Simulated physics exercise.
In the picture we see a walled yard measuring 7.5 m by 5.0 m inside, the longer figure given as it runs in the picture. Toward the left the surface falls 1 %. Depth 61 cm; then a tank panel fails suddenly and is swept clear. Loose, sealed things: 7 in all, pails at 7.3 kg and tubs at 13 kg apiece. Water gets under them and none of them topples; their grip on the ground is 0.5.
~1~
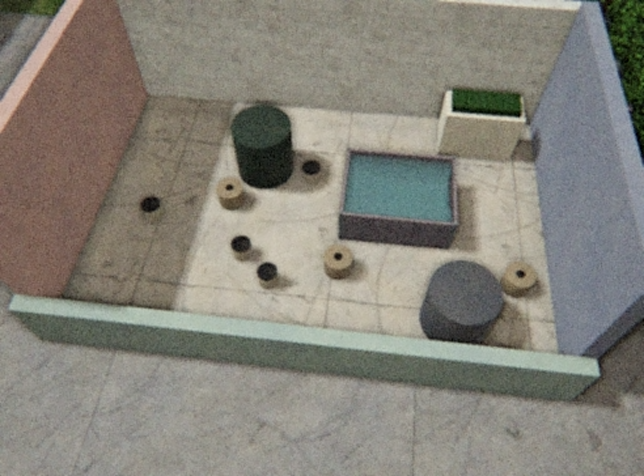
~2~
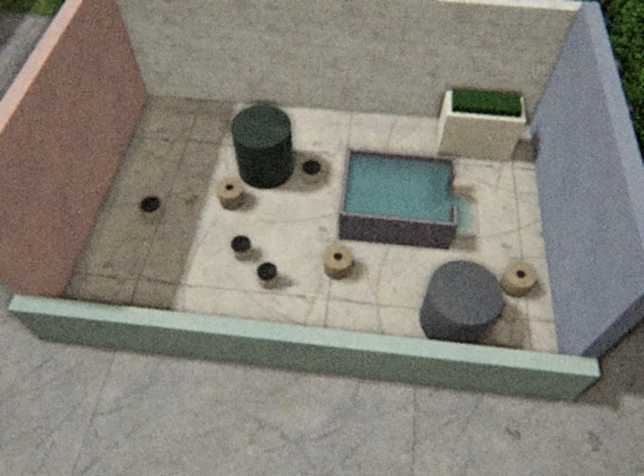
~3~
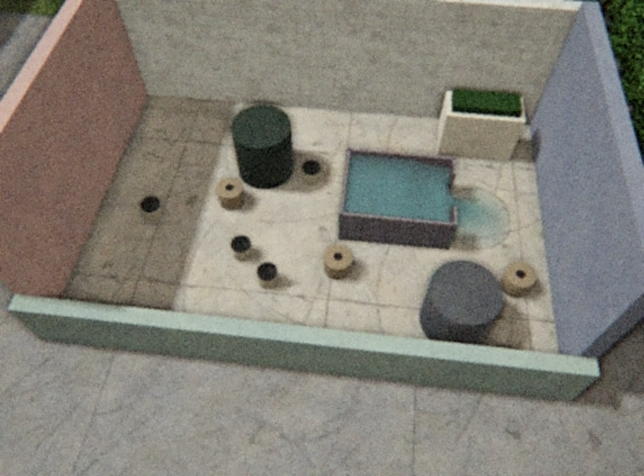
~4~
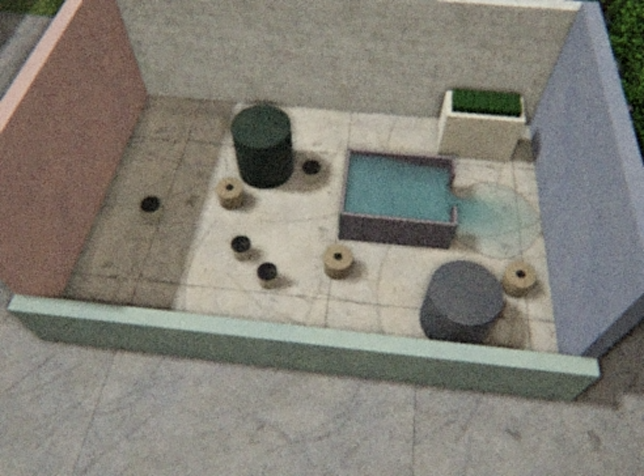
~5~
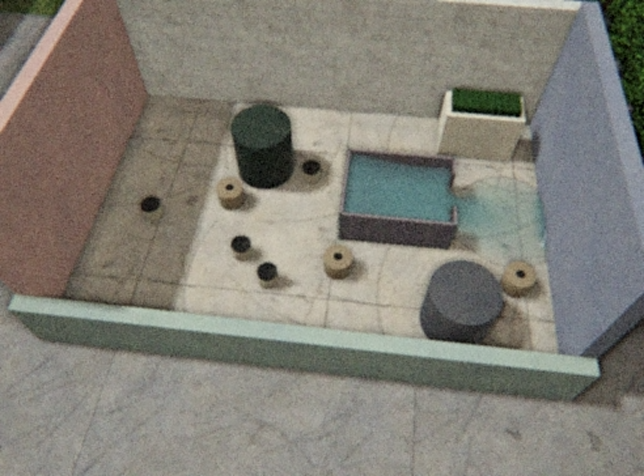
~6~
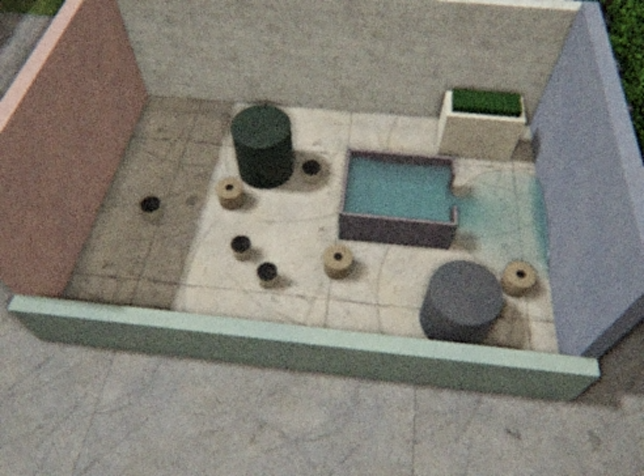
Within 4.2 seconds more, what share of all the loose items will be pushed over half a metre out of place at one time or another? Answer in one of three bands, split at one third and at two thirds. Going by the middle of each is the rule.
Under a third.
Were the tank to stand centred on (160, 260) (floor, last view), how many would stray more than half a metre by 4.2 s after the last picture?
Result: 3 of them.
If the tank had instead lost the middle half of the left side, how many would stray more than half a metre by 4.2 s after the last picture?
4.
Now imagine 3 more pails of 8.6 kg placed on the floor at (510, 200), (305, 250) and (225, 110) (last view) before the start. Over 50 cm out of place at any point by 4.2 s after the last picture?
In that order: Over, under, under.
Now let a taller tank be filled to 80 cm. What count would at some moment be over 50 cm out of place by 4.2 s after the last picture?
1.
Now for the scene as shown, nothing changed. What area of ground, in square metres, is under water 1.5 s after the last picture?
Somewhere about 8.5 m2, give or take.
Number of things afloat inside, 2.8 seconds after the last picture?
The count is 0.
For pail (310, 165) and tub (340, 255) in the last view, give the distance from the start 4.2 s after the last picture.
Net shifts, in order: 0 cm and 0 cm.
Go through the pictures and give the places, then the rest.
In the first frame, a pail at (150, 204) rests on the ground; a tub at (230, 188) rests on the ground; water covers 2.3 m2; 0 of 7 have shifted.
In the second frame, a pail at (150, 204) rests on the ground; a tub at (230, 188) rests on the ground; water covers 2.7 m2; 0 of 7 have shifted.
In the third frame, a pail at (150, 204), on the bottom; a tub at (230, 188), on the bottom; 3.2 m2 under water; 0 of 7 have shifted.
In the fourth frame, a pail at (150, 204) rests on the ground; a tub at (230, 188), on the bottom; water covers 4.0 m2; 0 of 7 have shifted.
In the fifth frame, a pail at (150, 204), on the bottom; a tub at (230, 188), on the bottom; water covers 4.6 m2; 0 of 7 have shifted.
In the sixth frame, a pail at (150, 204), on the bottom; a tub at (230, 188), on the bottom; water covers 5.0 m2; 0 of 7 have shifted.
Then, 0.4 s after the last picture 0 of 7 are over 50 cm from their spots; 0 afloat.
Then, 1.5 s after the last picture 0 of 7 are over 50 cm from their spots; 0 afloat.
Then, 2.8 s after the last picture 0 of 7 are over 50 cm from their spots; 0 afloat.
Then, 4.2 s after the last picture 1 of 7 are over 50 cm from their spots, and 1 have been at some point; 0 afloat.
